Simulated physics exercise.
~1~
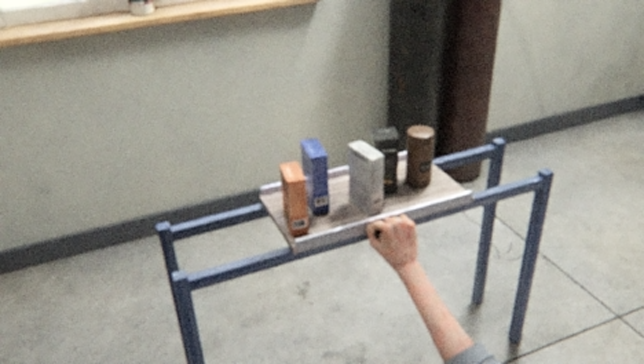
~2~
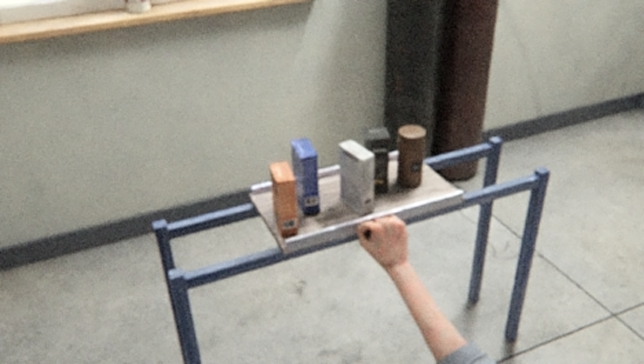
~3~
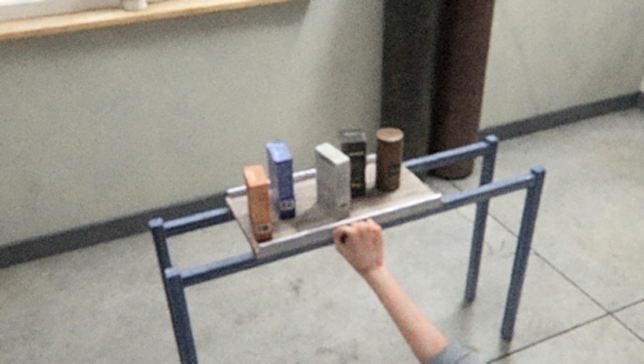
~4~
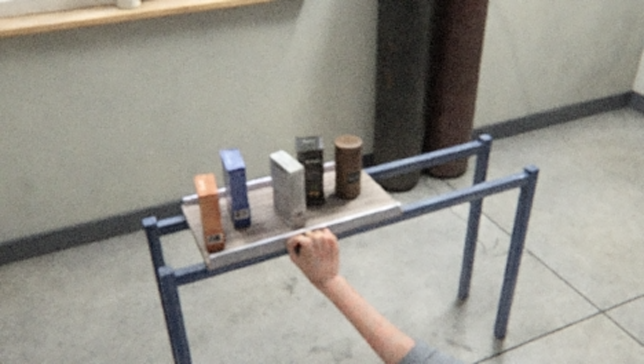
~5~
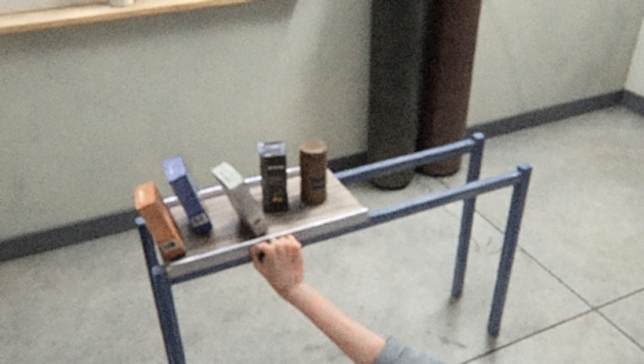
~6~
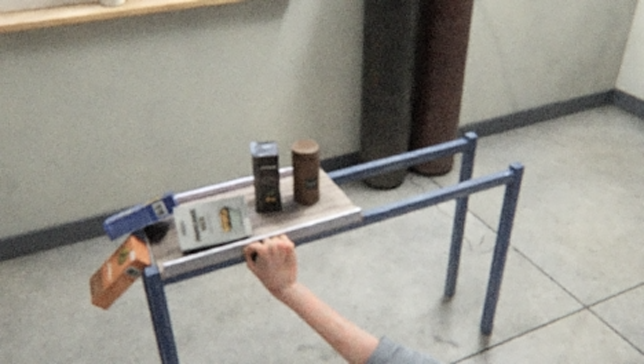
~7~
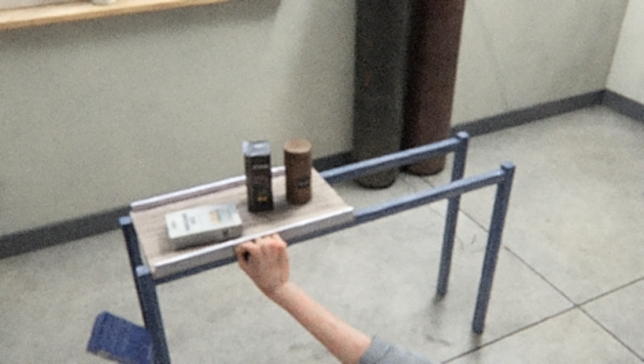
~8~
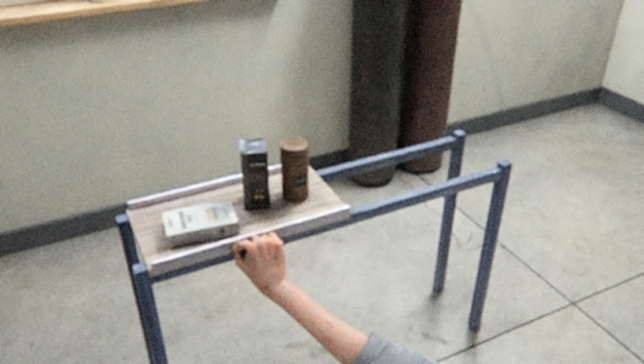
In a bare room with a concrete floor and pale walls, a blue metal frame carrying a sliding tray is seen from slightly above. On the tray stand an orange packet, a blue packet, a white packet, a black carton and a brown jar, from left to right. A hand at the front edge moves left with the tray until it reaches the frame's left end. The three packets tip left, and the orange one tumbles off the end, followed by the blue one. The white packet ends lying on the tray, while the carton and jar remain upright.
